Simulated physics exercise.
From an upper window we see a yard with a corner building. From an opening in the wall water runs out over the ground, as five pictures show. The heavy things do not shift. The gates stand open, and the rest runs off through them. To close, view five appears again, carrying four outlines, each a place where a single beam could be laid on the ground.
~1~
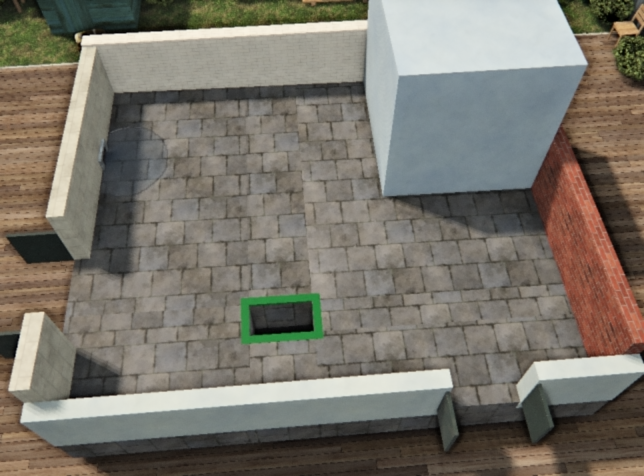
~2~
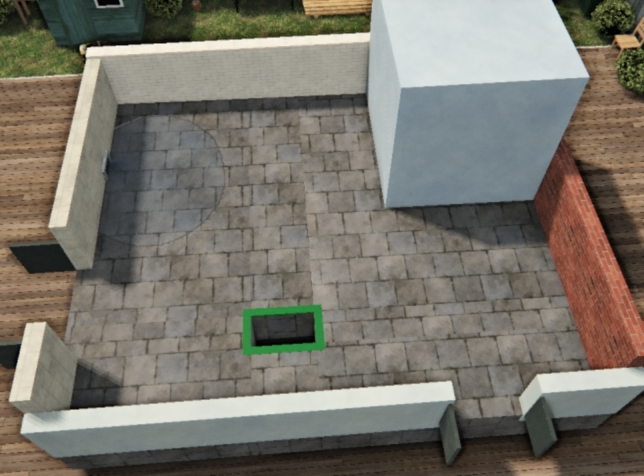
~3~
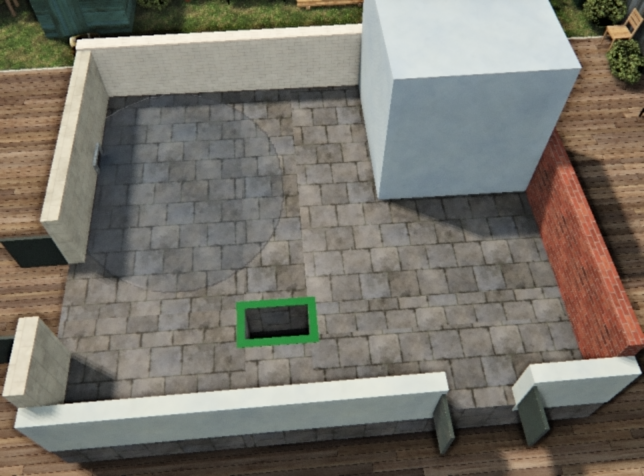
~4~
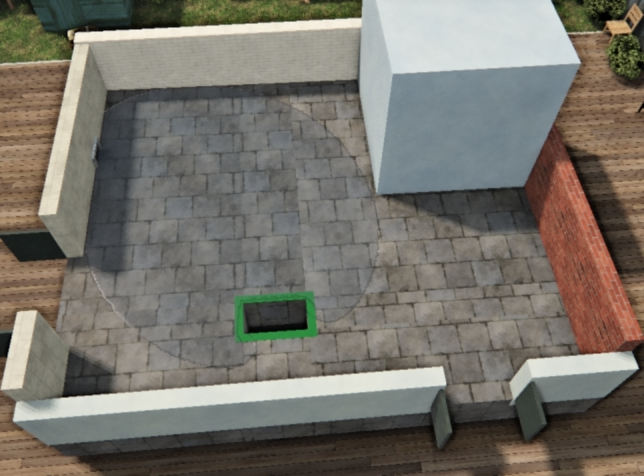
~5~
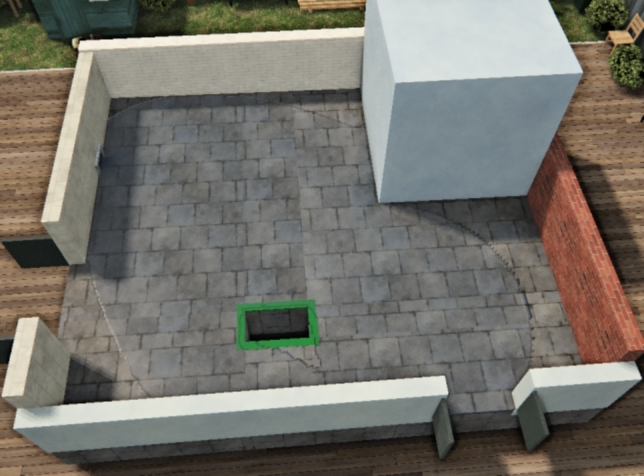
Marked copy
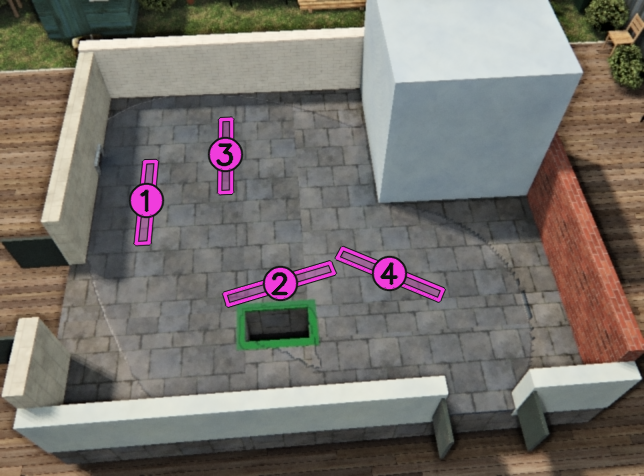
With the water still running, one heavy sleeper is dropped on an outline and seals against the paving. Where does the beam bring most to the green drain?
Take 3.
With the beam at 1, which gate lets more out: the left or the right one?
The right gate.
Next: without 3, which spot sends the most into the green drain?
Here it is spot 4.
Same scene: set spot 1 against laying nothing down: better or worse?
Worse.
In magenta, 1 from (142, 243) to (150, 161); 2 from (226, 299) to (332, 268); 3 from (225, 192) to (226, 119); 4 from (340, 253) to (440, 294).
Choosing 1, about 6 % of the stream goes into the green drain, about 93 % out by the gates.
Choosing 2, about 4 % of the stream goes into the green drain, about 94 % out by the gates.
Choosing 3, about 39 % of the stream goes into the green drain, about 60 % out by the gates.
Choosing 4, about 23 % of the stream goes into the green drain, about 75 % out by the gates.
